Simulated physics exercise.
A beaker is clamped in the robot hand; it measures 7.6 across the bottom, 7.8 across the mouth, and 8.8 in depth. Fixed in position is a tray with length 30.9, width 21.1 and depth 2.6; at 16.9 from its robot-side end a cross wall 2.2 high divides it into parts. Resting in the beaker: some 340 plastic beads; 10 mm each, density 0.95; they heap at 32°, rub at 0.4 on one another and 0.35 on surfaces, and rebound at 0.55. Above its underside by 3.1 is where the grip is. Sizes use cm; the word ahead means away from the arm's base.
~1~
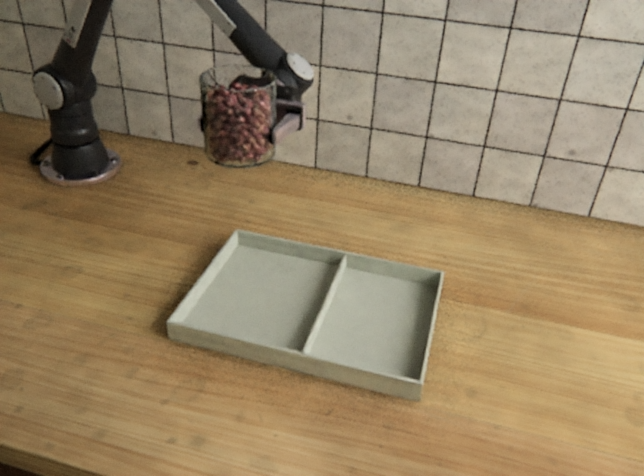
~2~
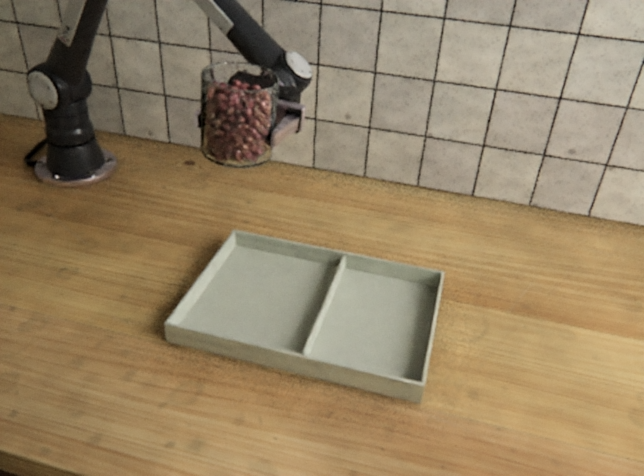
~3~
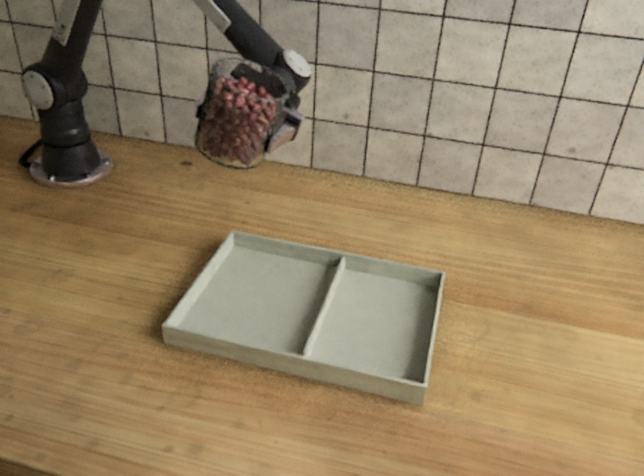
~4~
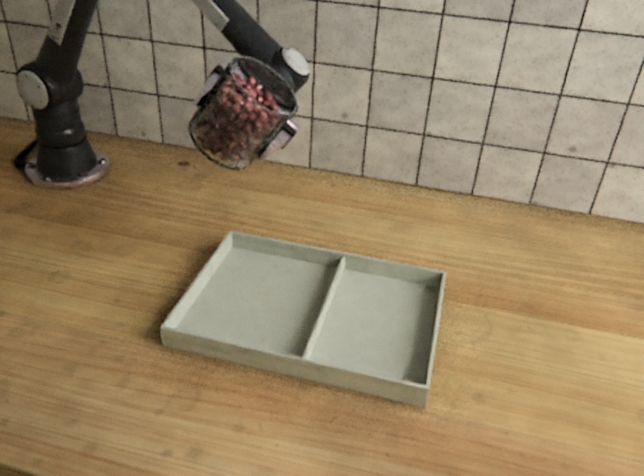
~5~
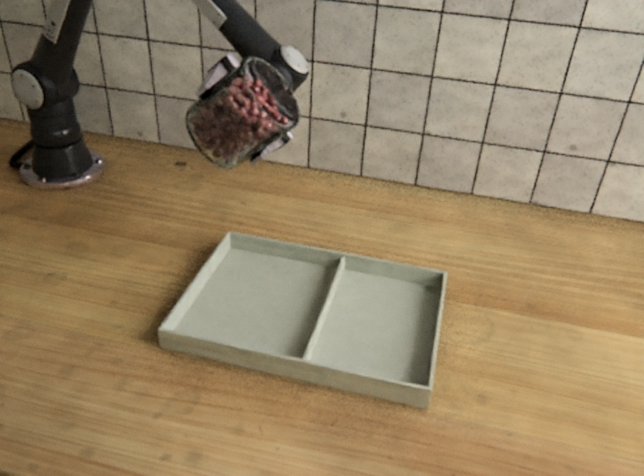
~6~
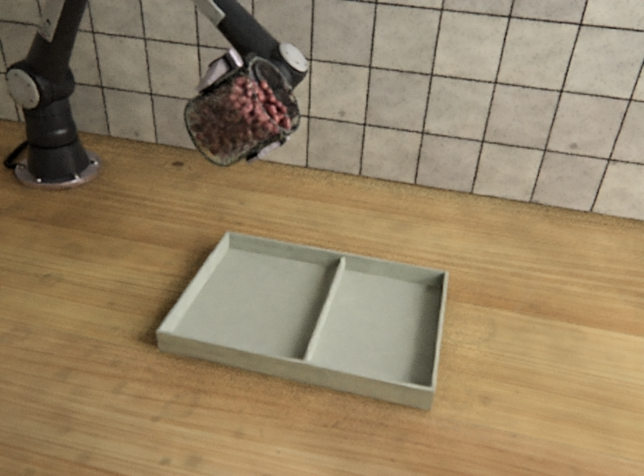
A robot arm steadily tilts a clear beaker of reddish beads behind an empty divided tray.
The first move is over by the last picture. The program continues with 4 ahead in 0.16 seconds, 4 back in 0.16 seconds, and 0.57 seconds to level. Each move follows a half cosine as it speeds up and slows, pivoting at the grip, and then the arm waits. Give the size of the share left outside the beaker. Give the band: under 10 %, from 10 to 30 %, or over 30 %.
The share falls under 10 %.
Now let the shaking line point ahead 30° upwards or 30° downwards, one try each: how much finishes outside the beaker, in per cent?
Near 5 and 0 percent respectively.
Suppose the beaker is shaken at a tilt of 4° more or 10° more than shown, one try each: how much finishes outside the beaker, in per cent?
Roughly 5 per cent on the first try and 15 per cent on the second.
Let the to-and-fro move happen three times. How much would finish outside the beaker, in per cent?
I'd expect close to 10 per cent then.
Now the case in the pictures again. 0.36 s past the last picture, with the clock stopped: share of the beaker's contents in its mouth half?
40 %.
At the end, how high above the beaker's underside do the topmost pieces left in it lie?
I'd say near 8.5 cm from the bottom.
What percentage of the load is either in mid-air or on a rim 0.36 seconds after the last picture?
Around 5 per cent of the load.
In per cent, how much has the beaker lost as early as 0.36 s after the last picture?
I'd say some 5 percent.
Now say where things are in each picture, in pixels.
The first picture shows beaker middle at (240, 117), level; upper third of the load around (239, 104), from x 210 to 270, top at y 85; 337 in the beaker.
The second picture shows beaker middle at (239, 116), tilted 5° forward; upper third of the load around (238, 102), from x 210 to 270, top at y 85.
The third picture shows beaker middle at (240, 116), tilted 19° forward; upper third of the load around (237, 102), from x 205 to 275, top at y 80.
The fourth picture shows beaker middle at (241, 116), tilted 35° forward; upper third of the load around (238, 101), from x 200 to 280, top at y 75.
The fifth picture shows beaker middle at (242, 116), tilted 49° forward; upper third of the load around (238, 101), from x 195 to 285, top at y 75.
The sixth picture shows beaker middle at (242, 115), tilted 54° forward; upper third of the load around (236, 100), from x 195 to 285, top at y 80; 337 in the beaker.
Then, 0.36 s after the last picture, tilted 53° forward, highest piece 28 above the table; 321 in the beaker, 16 in flight or on a rim.
Then, 0.71 s after the last picture, tilted 12° forward, highest piece 30 above the table; 320 in the beaker, 9 in the robot-side part, 8 in the far-side part.
Then, 1.09 s after the last picture, level, highest piece 30 above the table; 320 in the beaker, 9 in the robot-side part, 8 in the far-side part.
Then, 2.14 s after the last picture, level, highest piece 30 above the table; 320 in the beaker, 9 in the robot-side part, 8 in the far-side part.
Final count, 320 in the beaker, 9 in the robot-side part, 8 in the far-side part. That is 5 % outside the beaker.
